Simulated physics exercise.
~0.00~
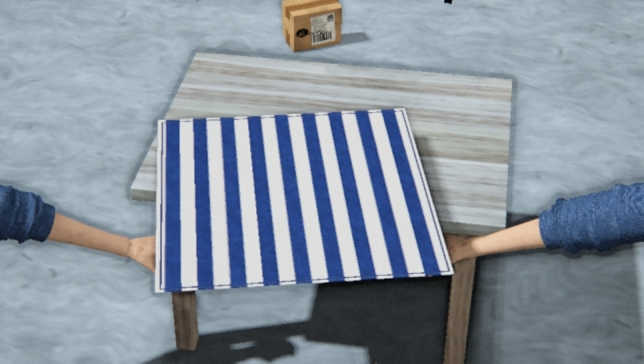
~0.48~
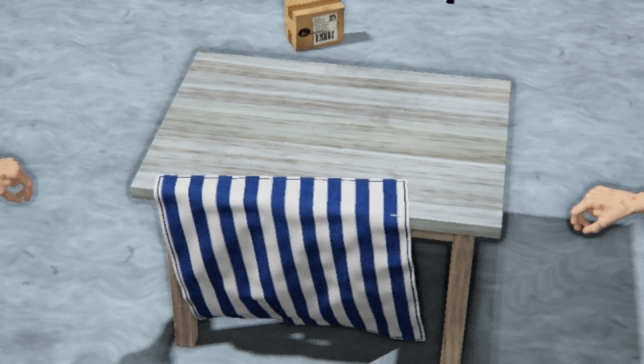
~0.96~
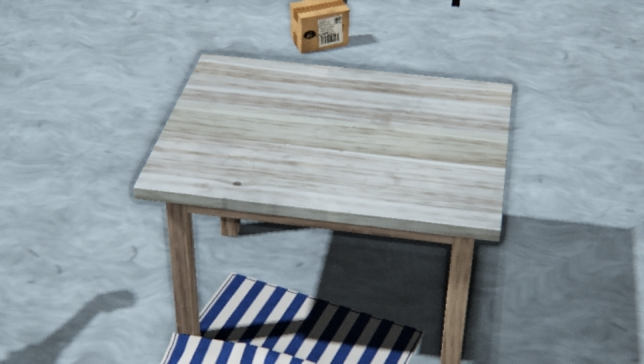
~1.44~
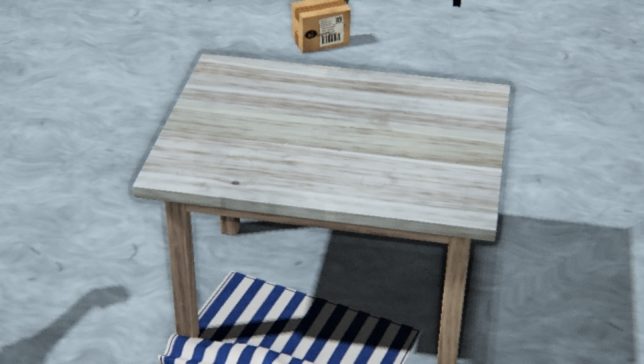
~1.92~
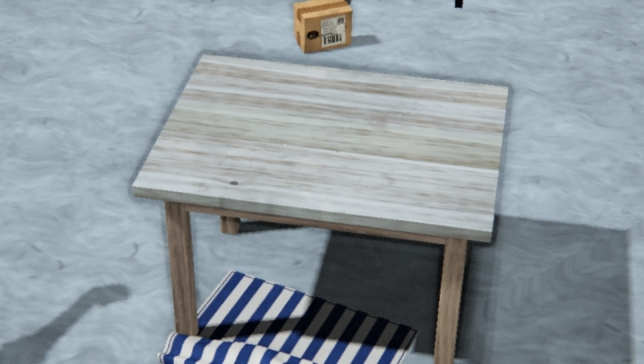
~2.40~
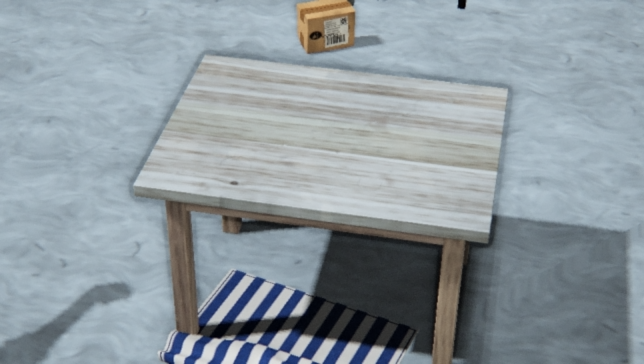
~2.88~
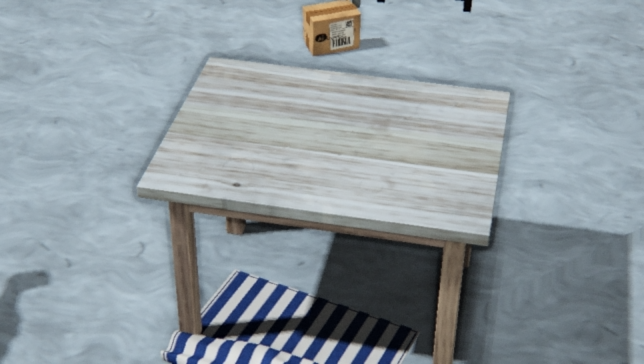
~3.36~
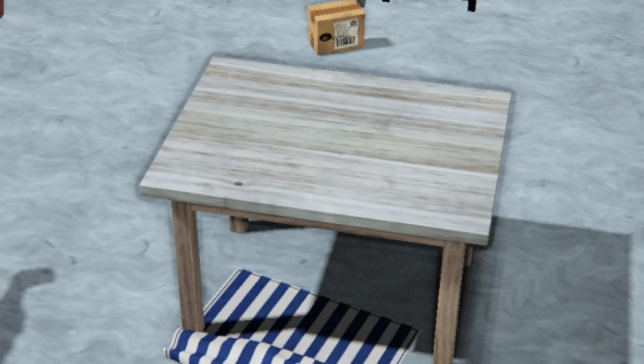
A striped towel, released by two hands, slips off the table's front edge onto the floor.
